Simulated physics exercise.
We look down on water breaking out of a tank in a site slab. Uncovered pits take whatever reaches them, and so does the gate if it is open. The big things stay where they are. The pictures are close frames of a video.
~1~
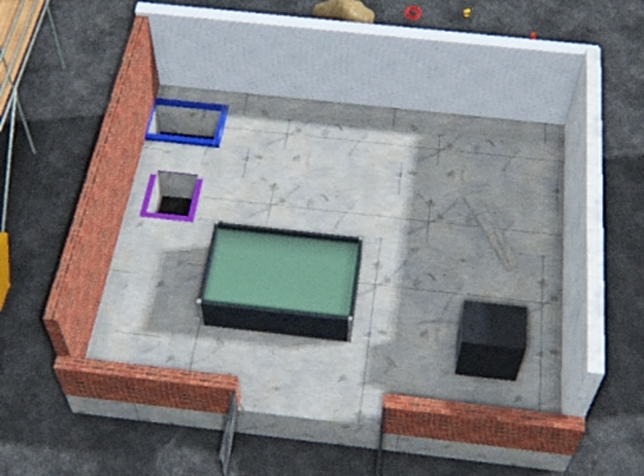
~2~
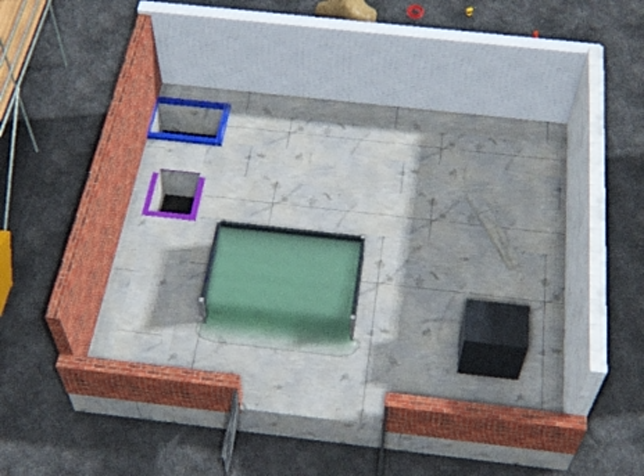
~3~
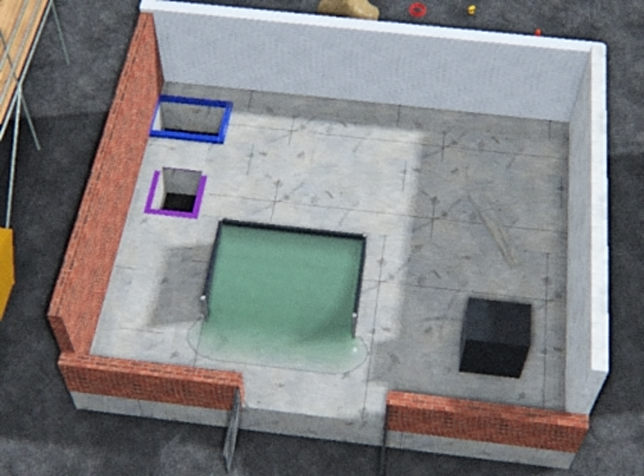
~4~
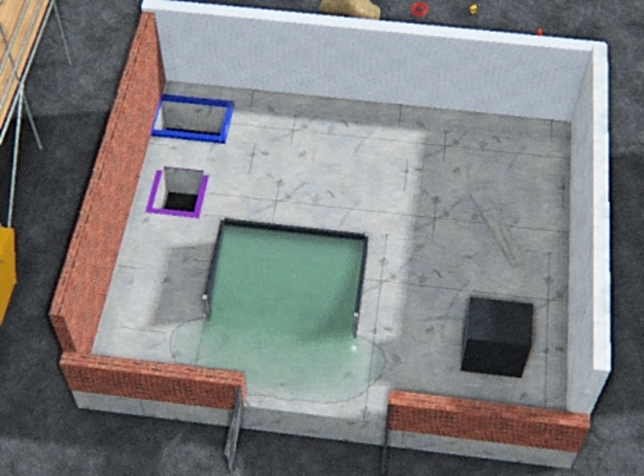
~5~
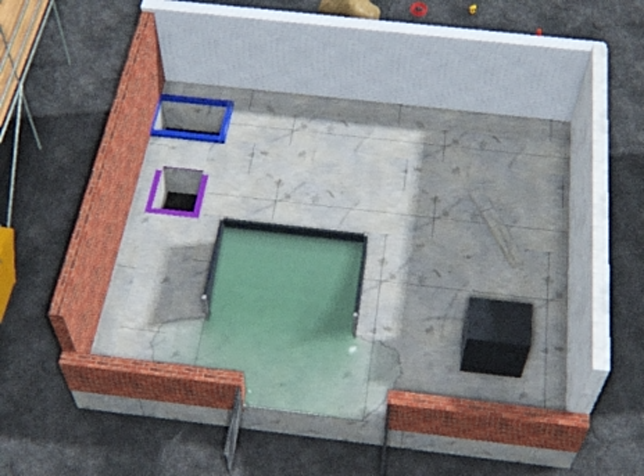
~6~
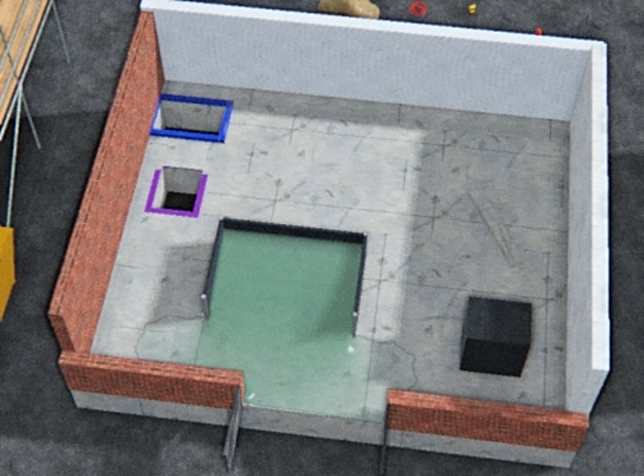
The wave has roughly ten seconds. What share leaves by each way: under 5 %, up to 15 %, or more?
The gate takes more than 15 %; the purple pit takes from 5 to 15 %; the blue pit takes less than 5 %.
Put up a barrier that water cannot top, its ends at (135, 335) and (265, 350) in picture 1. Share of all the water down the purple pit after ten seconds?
In per cent: Purple 2.
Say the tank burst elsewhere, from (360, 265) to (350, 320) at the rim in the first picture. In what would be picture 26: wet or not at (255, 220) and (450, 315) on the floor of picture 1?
In turn: Dry, wet.
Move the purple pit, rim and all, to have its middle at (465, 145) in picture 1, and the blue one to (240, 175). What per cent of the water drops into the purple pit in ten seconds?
In per cent: Purple 0.
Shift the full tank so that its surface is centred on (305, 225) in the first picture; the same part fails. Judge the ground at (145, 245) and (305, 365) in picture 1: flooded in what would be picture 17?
One after the other: No water, awash.
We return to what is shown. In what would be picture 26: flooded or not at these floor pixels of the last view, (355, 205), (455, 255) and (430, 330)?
In turn: Dry, free of water, no water.
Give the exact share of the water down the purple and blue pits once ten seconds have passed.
About 10 and 0 per cent.
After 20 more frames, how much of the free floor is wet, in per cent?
Close to 30 %.
A moment on, water covers 15 % of the floor; the gate 20 %, the purple pit 0 %, the blue pit 0 %.
Next, water covers 20 % of the floor; the gate 37 %, the purple pit 0 %, the blue pit 0 %.
Then, water covers 30 % of the floor; the gate 50 %, the purple pit 1 %, the blue pit 0 %.
Later, water covers 40 % of the floor; the gate 59 %, the purple pit 6 %, the blue pit 0 %.
In the end, water covers 40 % of the floor; the gate 64 %, the purple pit 10 %, the blue pit 0 %.
